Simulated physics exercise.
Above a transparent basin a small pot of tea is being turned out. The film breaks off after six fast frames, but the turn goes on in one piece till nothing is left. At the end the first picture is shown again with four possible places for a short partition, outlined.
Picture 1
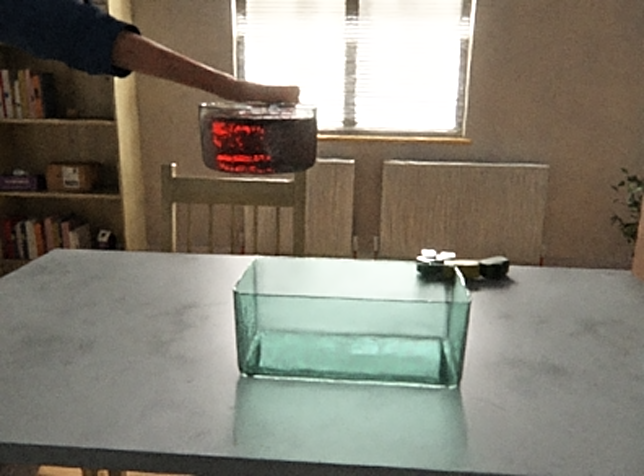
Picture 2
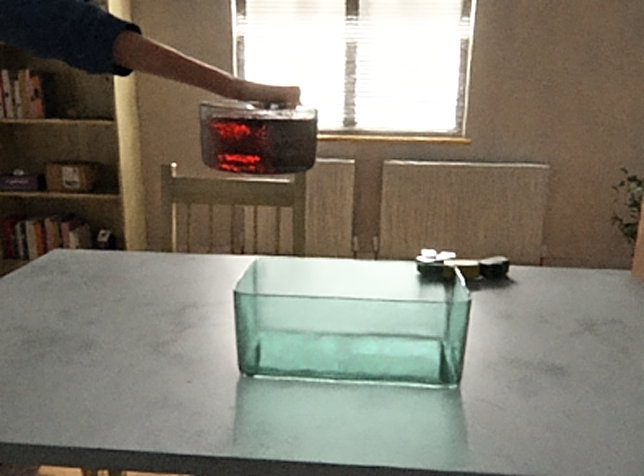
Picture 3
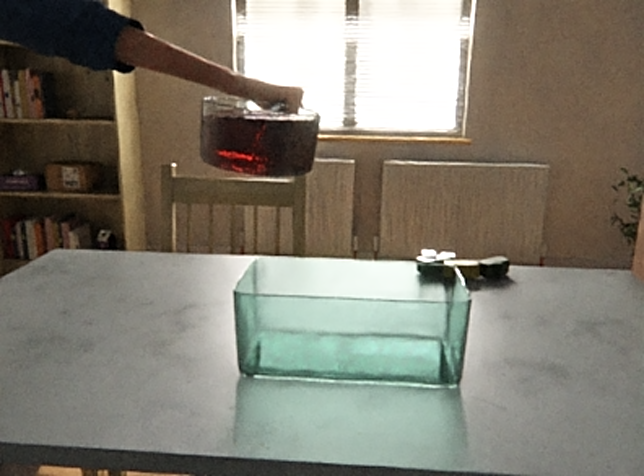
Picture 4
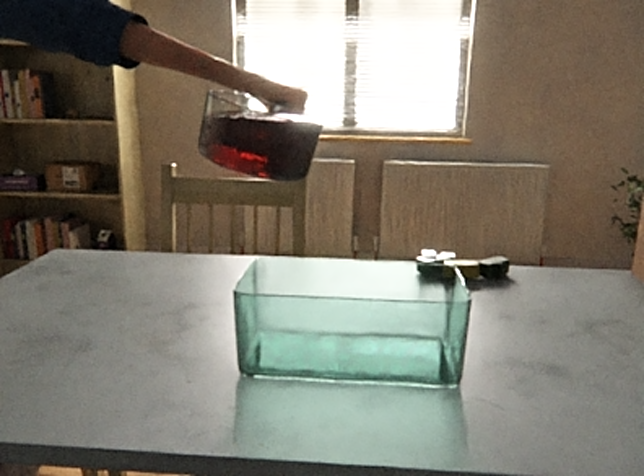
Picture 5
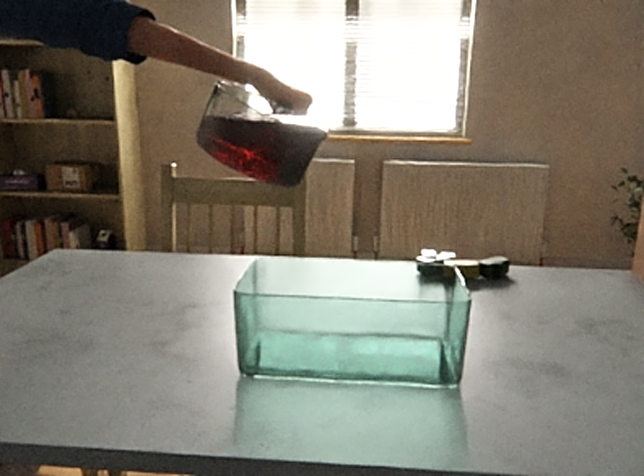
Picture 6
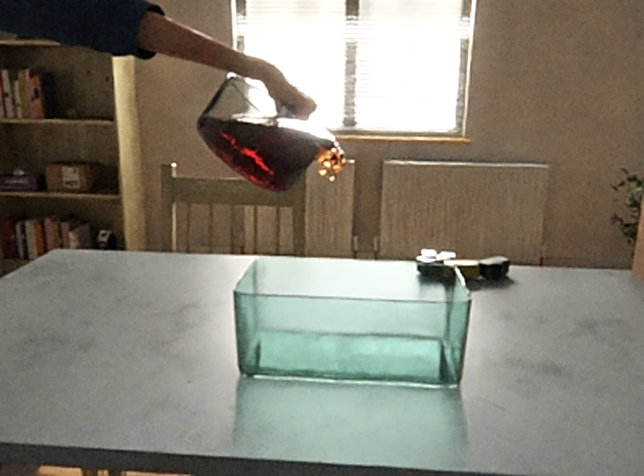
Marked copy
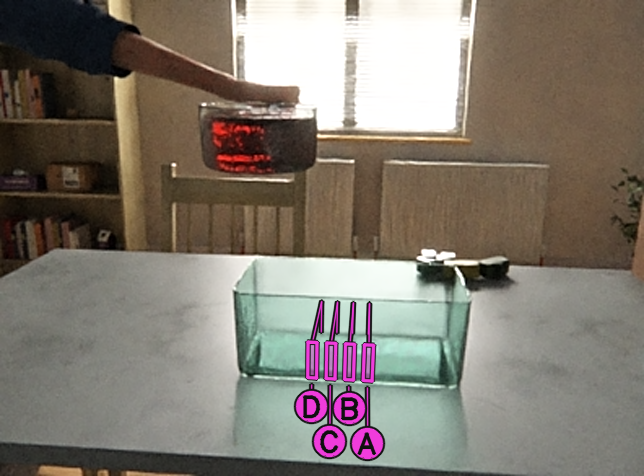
A hand reaching in from the upper left holds a small clear pot of dark red tea above a greenish transparent basin on a grey table, seen from the front by a still camera. Behind are a bright window, a pale chair, radiators and bookshelves at left. The pot stays nearly level, then tilts steadily rightward until amber tea spills over its lip.
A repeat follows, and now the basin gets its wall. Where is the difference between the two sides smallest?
The answer is position A.
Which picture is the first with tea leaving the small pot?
In picture 5.
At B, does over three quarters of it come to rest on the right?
No, it does not.
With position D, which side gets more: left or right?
More ends on the right.
In magenta, A at (367, 387); B at (348, 386); C at (330, 385); D at (311, 384).
With A, about 52 % ends left of the wall and 45 % right of it; 3 % is lost outside.
With B, about 34 % ends left of the wall and 64 % right of it.
With C, about 22 % ends left of the wall and 76 % right of it.
With D, about 9 % ends left of the wall and 89 % right of it.
